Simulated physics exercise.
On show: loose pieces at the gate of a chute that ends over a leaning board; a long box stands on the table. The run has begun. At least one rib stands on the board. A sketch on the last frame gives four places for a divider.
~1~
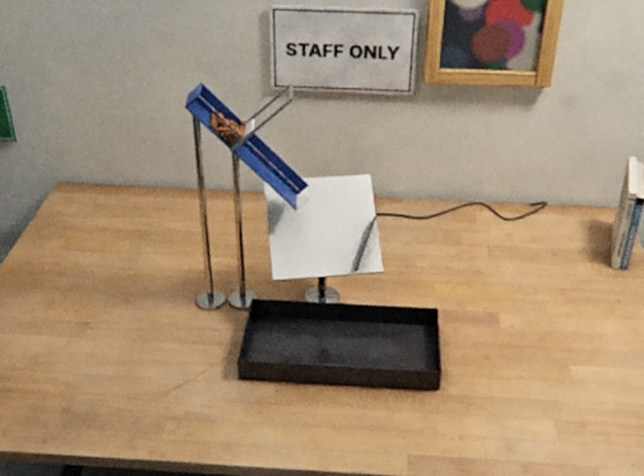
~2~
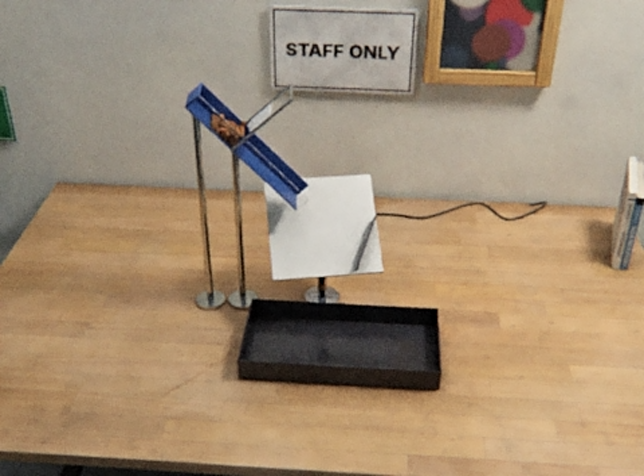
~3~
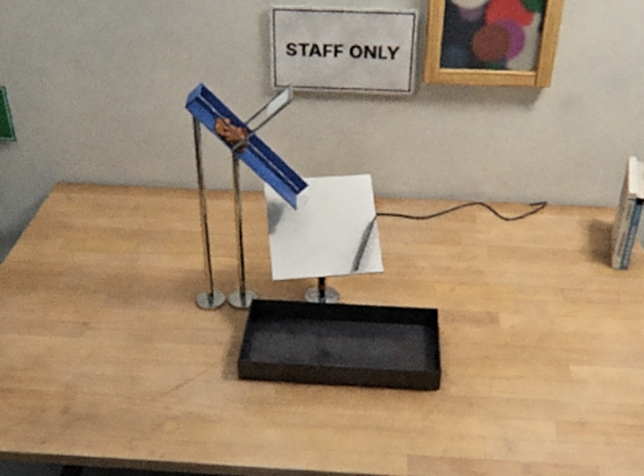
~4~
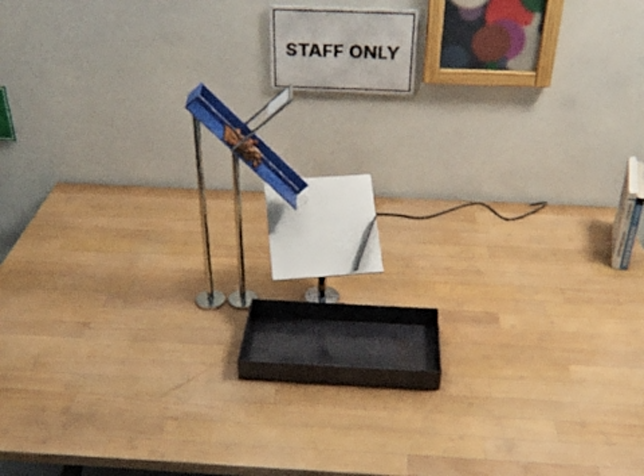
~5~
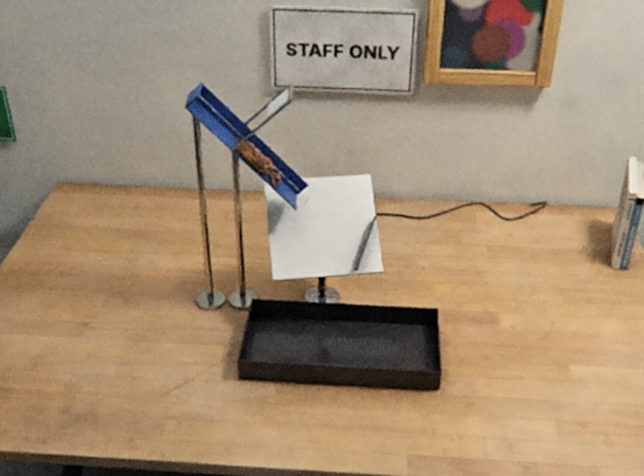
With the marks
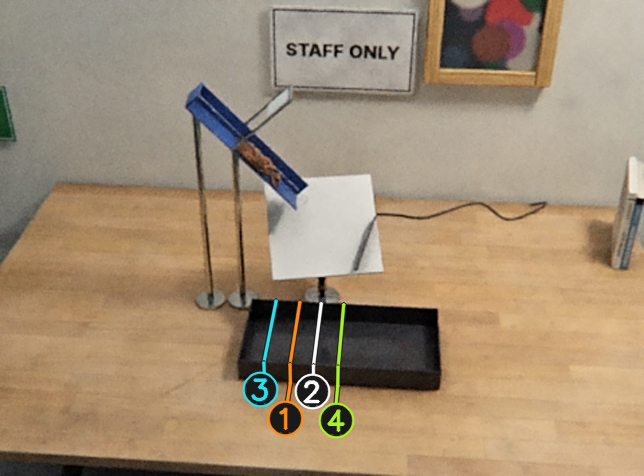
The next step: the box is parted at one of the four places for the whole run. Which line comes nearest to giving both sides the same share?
The answer is line 4.
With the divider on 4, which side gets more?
The right side.
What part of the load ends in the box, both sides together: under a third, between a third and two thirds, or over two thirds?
It is over two thirds.
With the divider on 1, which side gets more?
The right side.
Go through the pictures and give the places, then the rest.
In the first picture, load behind the gate (228, 131), cereal balls; lip of the chute (296, 203), sloping steeply.
In the second picture, middle of the board (323, 226), tilted fairly steeply; middle of its low edge (329, 276); of its high edge (317, 177).
In the third picture, front corners of the box (238, 360) and (441, 372), empty; front of the load (242, 143).
In the fourth picture, middle of the load (244, 144); its front (259, 163), roughly a third of the way to the lip; rib from (376, 216) to (357, 267).
In the fifth picture, middle of the load (259, 164); its front (278, 184), roughly two thirds of the way to the lip.
On the marked copy, line 1 crosses the front rim at (290, 363); line 2 crosses the front rim at (313, 364); line 3 crosses the front rim at (264, 362); line 4 crosses the front rim at (338, 366).
With 1, of what is caught, not one piece on the left of the divider, every piece on the right.
With 2, of what is caught, not one piece on the left of the divider, every piece on the right.
With 3, of what is caught, not one piece on the left of the divider, every piece on the right.
With 4, of what is caught, roughly a third on the left of the divider, roughly two thirds on the right.
